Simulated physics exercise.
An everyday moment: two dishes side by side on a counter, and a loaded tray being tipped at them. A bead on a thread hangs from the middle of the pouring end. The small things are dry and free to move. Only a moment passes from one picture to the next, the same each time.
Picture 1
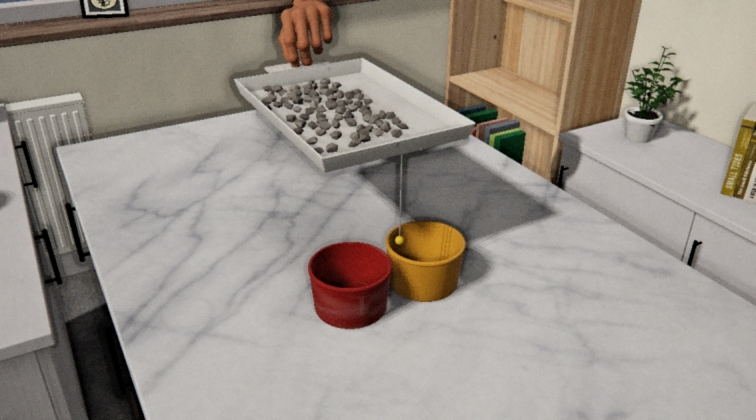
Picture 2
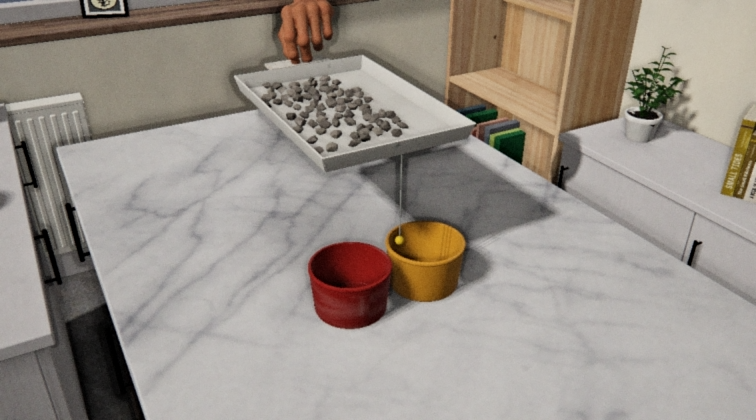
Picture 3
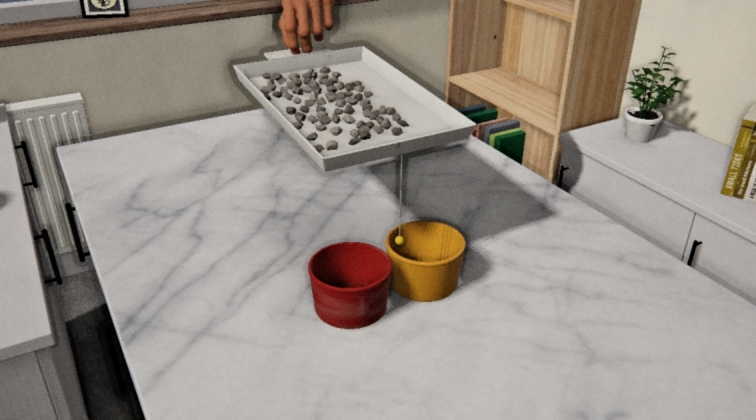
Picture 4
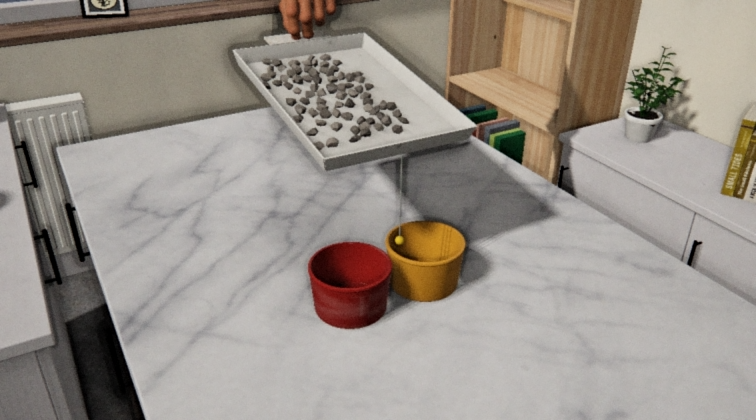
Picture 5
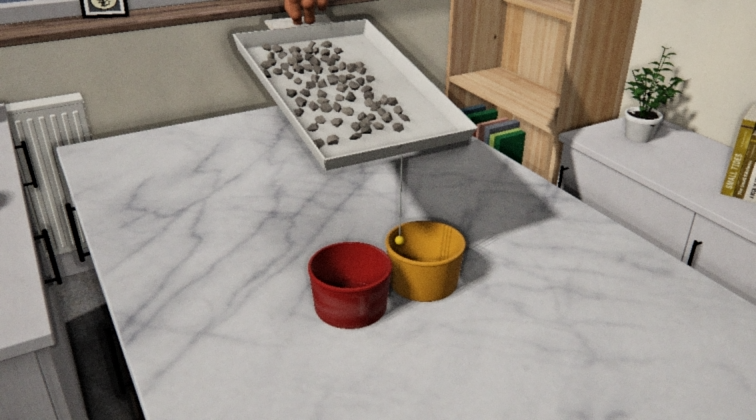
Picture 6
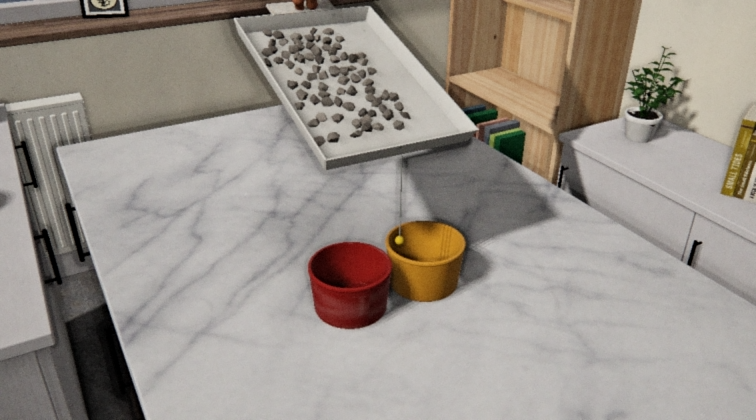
A hand raised the far end of a white tray of gray pebbles, tilting it steadily toward a red dish and a yellow one on the marble counter, while the pebbles barely shifted.
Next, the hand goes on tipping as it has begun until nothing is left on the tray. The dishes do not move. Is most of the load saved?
Caught overall: Only the smaller part.
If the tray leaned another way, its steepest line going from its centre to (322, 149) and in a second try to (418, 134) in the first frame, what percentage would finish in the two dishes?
Near 80 % and 40 %.
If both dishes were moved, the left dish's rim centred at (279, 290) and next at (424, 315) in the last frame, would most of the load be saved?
In turn: Below a half; less than half.
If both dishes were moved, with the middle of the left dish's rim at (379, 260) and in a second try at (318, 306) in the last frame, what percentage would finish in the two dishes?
First some 30, then 40 per cent.
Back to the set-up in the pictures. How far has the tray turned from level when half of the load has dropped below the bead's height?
Around 105° of tilt.
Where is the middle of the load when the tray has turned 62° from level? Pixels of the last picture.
Near (409, 140).
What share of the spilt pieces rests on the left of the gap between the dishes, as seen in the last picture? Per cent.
Some 10 per cent.
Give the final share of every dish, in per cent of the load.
For the left dish some 0 %, for the right dish some 10 %.
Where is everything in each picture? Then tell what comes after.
In the first picture, corners of the pouring end (325, 155) and (469, 122), level; middle of the load (331, 105), bits of gravel; left dish (369, 303); right dish (446, 277); bead on its thread (400, 240).
In the second picture, corners of the pouring end (325, 155) and (469, 122), level; middle of the load (331, 103).
In the third picture, corners of the pouring end (326, 155) and (470, 123), tipped barely, level across its low end; middle of the load (321, 102).
In the fourth picture, corners of the pouring end (326, 155) and (470, 124), tipped a little, level across its low end; middle of the load (322, 93).
In the fifth picture, corners of the pouring end (327, 155) and (471, 126), tipped a little, level across its low end; middle of the load (323, 85).
In the sixth picture, corners of the pouring end (328, 156) and (472, 127), tipped clearly, level across its low end; middle of the load (324, 76), just a few on the move; left dish (369, 303); right dish (446, 277).
Just after the last frame, tray tipped steeply; almost all on the tray; just a few in the air.
A moment on, tray tipped past a quarter turn; roughly a third on the tray; about a tenth in the right dish; roughly a third outside both; roughly a quarter in the air.
Further on, tray tipped past a quarter turn; about a tenth in the right dish; the larger part outside both.
When it is over, tray tipped past a quarter turn; not one in the left dish; about a tenth in the right dish; the larger part outside both.
